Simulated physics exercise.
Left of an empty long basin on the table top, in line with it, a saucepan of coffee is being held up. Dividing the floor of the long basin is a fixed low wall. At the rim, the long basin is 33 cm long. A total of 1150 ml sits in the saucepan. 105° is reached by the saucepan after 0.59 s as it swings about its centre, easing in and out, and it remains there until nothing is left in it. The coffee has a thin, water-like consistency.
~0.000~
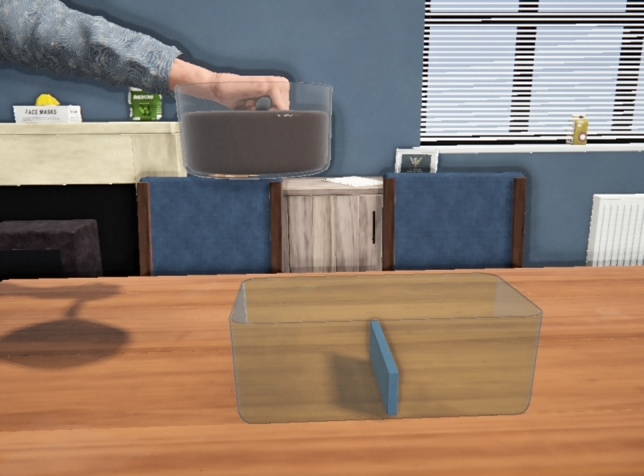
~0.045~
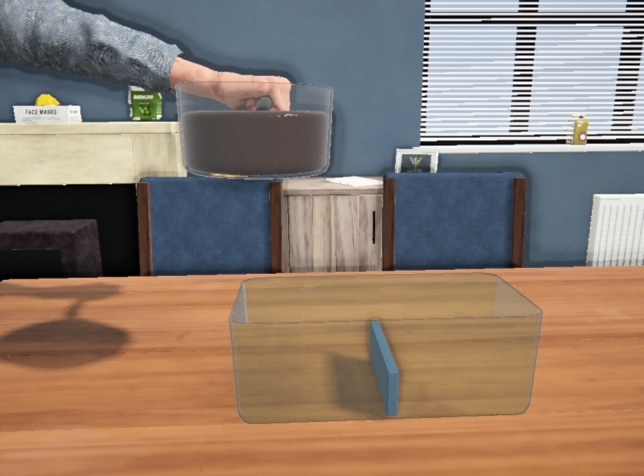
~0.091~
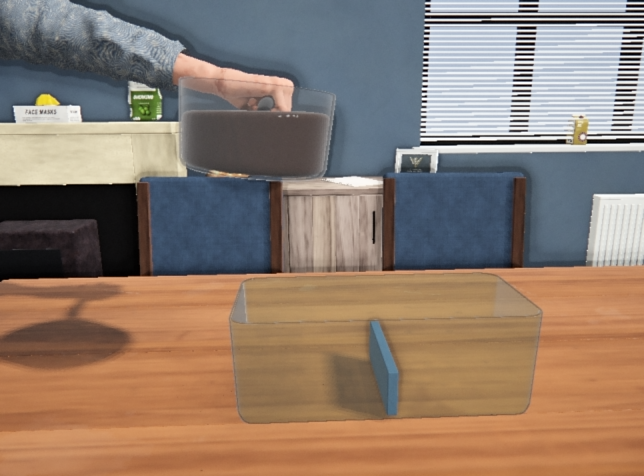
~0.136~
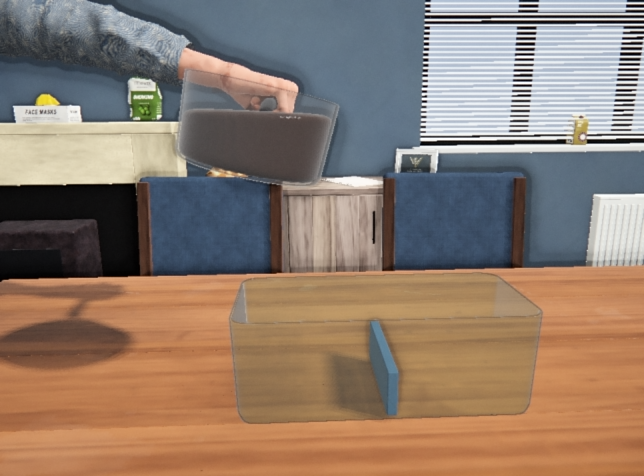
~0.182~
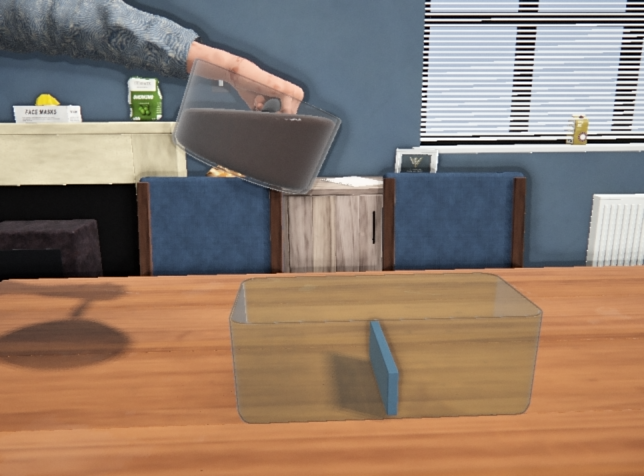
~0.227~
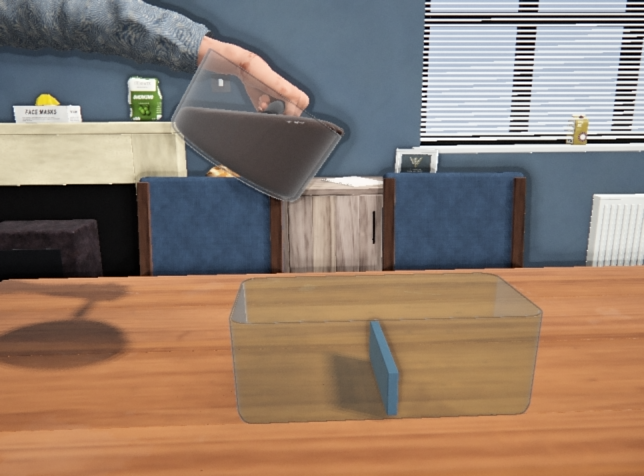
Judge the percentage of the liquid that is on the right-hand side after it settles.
My estimate is 40 %.
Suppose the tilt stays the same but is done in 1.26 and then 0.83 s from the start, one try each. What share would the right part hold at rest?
About 65 %, then about 55 %.
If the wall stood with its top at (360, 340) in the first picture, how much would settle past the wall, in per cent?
Estimate: Close to 70 per cent.
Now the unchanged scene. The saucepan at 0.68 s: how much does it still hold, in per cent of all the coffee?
8 per cent or thereabouts.
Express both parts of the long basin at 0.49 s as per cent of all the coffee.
Lab note: Left near 2, right near 10.
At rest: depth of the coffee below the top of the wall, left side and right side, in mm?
The left side gives some 26 mm, the right side some 32 mm.
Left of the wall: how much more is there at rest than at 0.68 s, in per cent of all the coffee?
Around 20 per cent.
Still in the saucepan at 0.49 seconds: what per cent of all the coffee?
Roughly 32 percent.
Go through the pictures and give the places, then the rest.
The first picture shows tilt 0°; pouring edge (331, 89); surface from (184, 115) to (328, 114); the long basin's rim runs from (237, 300) to (518, 293); the wall's top is at (383, 345).
The second picture shows tilt 2°; pouring edge (331, 91); surface from (184, 114) to (328, 114).
The third picture shows tilt 6°; pouring edge (334, 98); surface from (185, 113) to (330, 116).
The fourth picture shows tilt 13°; pouring edge (337, 108); surface from (186, 113) to (332, 117).
The fifth picture shows tilt 23°; pouring edge (339, 122); surface from (184, 113) to (336, 121).
The sixth picture shows tilt 34°; pouring edge (339, 138); surface from (182, 110) to (337, 127); 1 per cent is over the edge.
By 0.49 s the tilt is 97° and 33 per cent is still to pour, 2 is left of the wall and 11 right of it.
By 0.68 s the tilt is 105° and 8 per cent is still to pour, 37 is left of the wall and 45 right of it.
By 0.87 s the tilt is 105° and 1 per cent is still to pour, 47 is left of the wall and 39 right of it.
By 1.09 s the tilt is 105° and 0 per cent is still to pour, 57 is left of the wall and 40 right of it.
At rest 57 per cent lies left of the wall, 40 right of it and 3 outside.
